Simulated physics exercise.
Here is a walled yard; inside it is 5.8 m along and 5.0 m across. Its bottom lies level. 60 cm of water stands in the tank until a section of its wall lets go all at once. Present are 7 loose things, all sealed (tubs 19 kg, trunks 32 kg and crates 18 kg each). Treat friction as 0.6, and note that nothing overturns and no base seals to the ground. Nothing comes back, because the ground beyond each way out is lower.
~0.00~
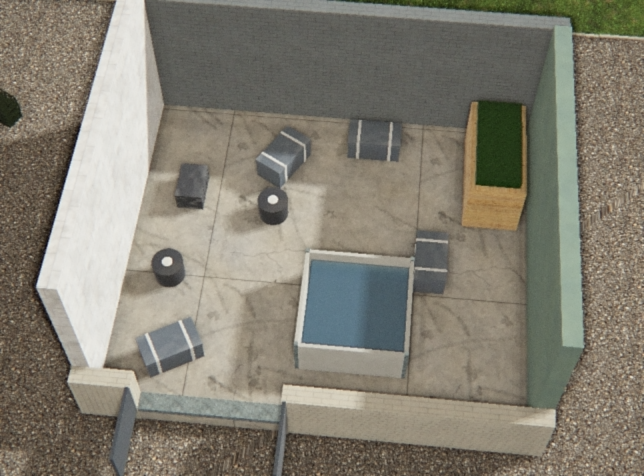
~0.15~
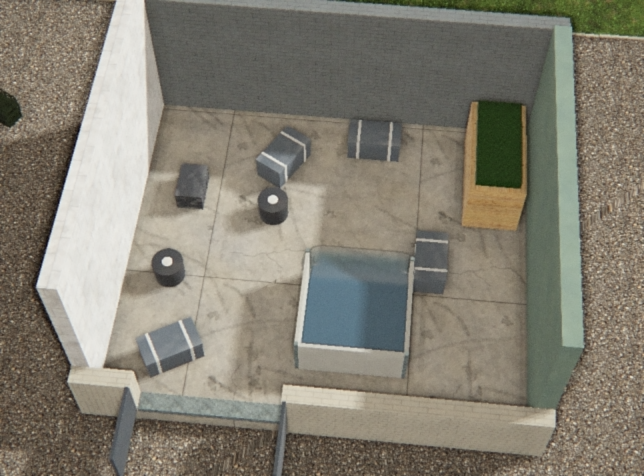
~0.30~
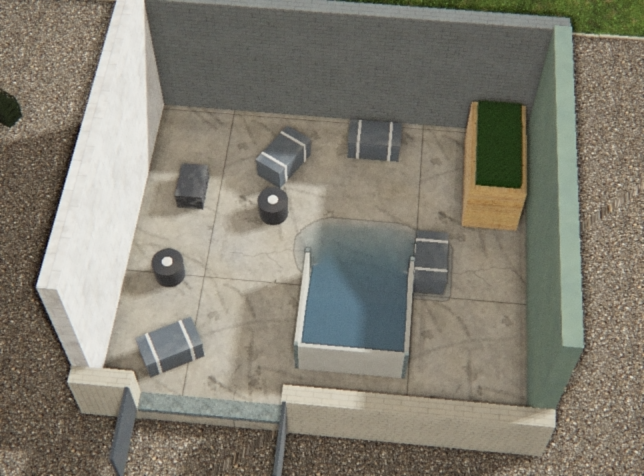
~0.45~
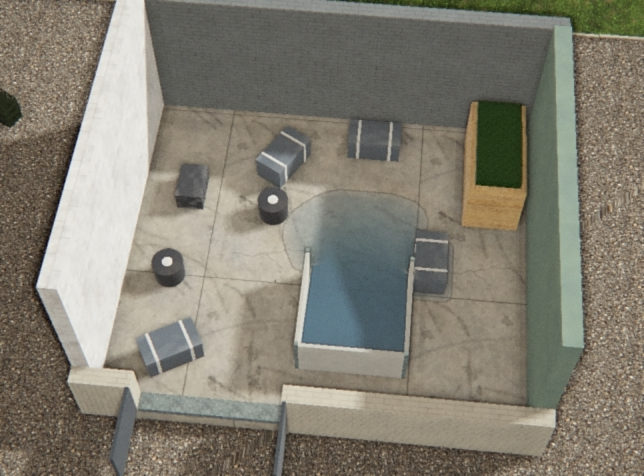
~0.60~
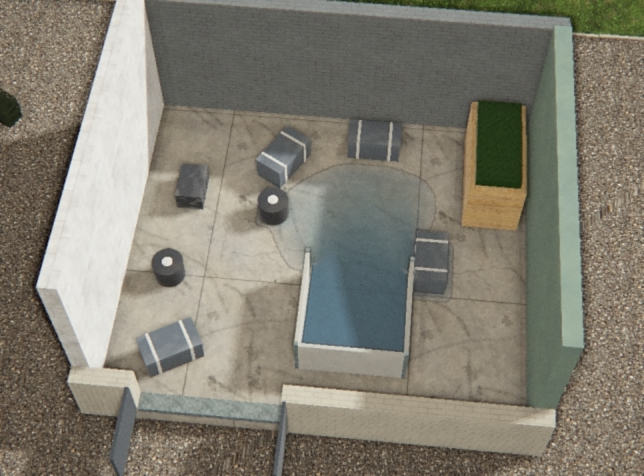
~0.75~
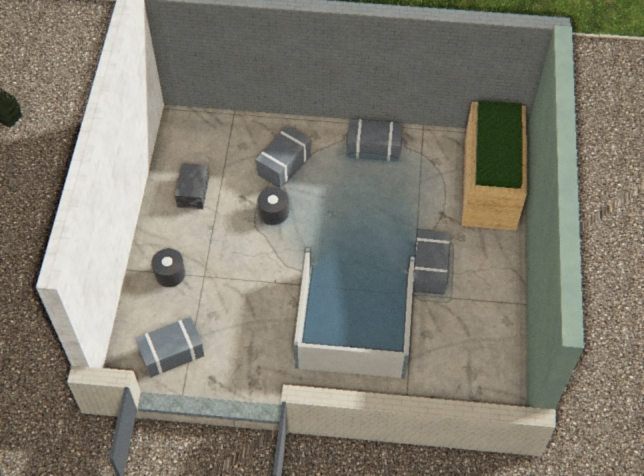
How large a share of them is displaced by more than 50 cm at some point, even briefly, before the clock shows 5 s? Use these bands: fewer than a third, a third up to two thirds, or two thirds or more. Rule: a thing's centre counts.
It falls in fewer than a third.
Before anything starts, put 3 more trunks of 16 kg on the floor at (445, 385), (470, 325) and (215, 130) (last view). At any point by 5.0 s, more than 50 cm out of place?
In the order asked: Below the mark; below the mark; above the mark.
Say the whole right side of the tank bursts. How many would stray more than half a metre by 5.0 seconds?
In that case the number is 1.
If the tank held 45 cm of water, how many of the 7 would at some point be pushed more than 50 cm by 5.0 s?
That would make 1 of them.
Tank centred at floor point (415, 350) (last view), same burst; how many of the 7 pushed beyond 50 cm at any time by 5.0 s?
The answer would then be 3.
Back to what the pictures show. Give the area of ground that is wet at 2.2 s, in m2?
Roughly 13 m2 of it is wet.
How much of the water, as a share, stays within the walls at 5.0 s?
Around 100 % of the water.
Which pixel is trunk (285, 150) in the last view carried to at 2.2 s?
Roughly at (247, 136).
After 1.1 s 0 of 7 are over 50 cm from their spots; 0 afloat.
After 2.2 s 1 of 7 are over 50 cm from their spots; 1 afloat.
After 3.5 s 1 of 7 are over 50 cm from their spots; 1 afloat.
After 5.0 s 2 of 7 are over 50 cm from their spots, and 2 have been at some point; 0 afloat.
